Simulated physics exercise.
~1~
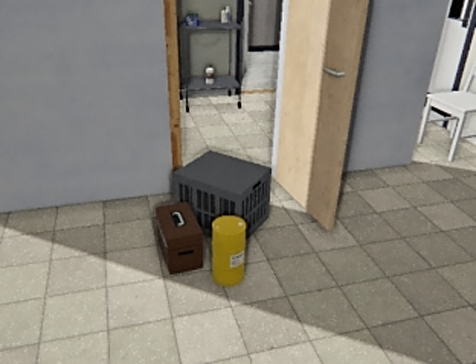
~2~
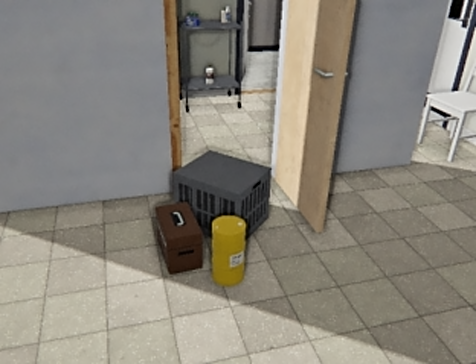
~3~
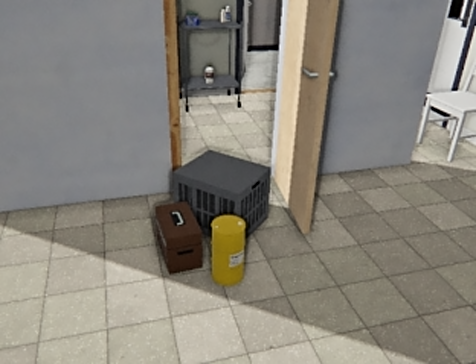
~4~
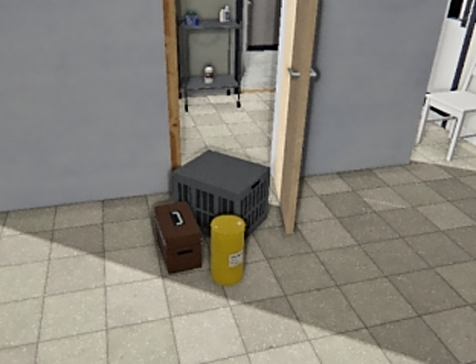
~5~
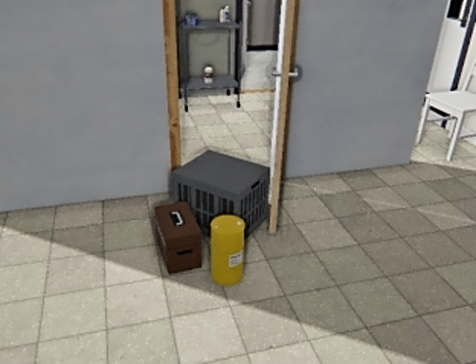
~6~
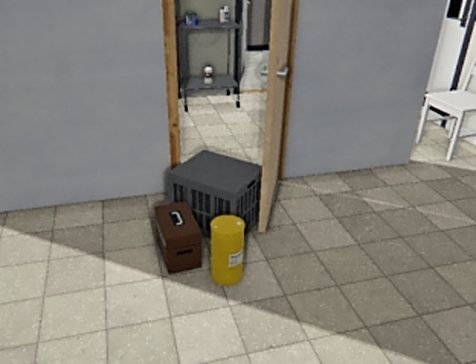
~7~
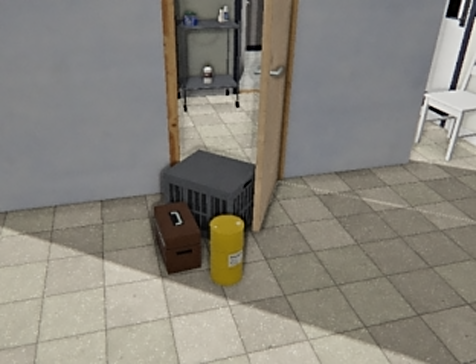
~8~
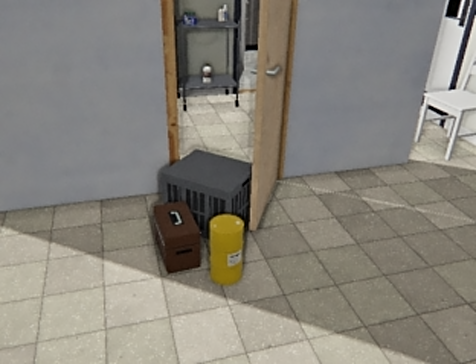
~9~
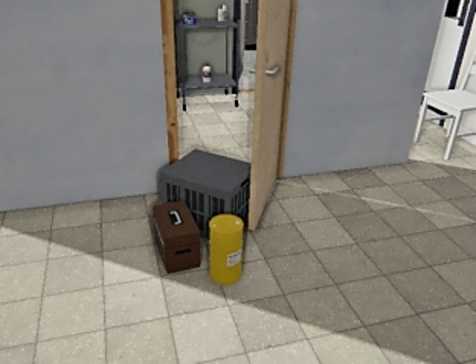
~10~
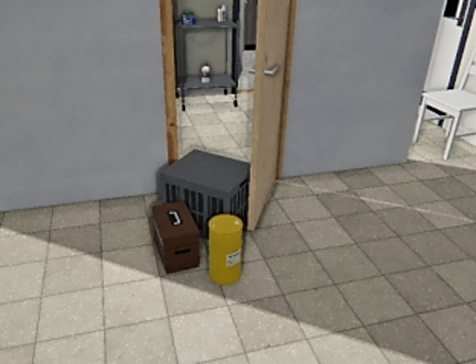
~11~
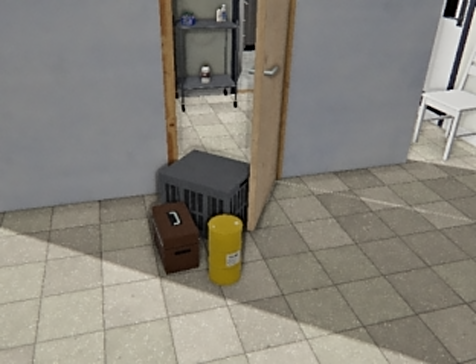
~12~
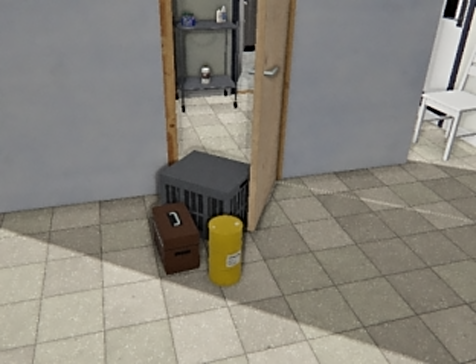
In a tiled room, a door swings partway closed, nudges a grey crate, and stops ajar.
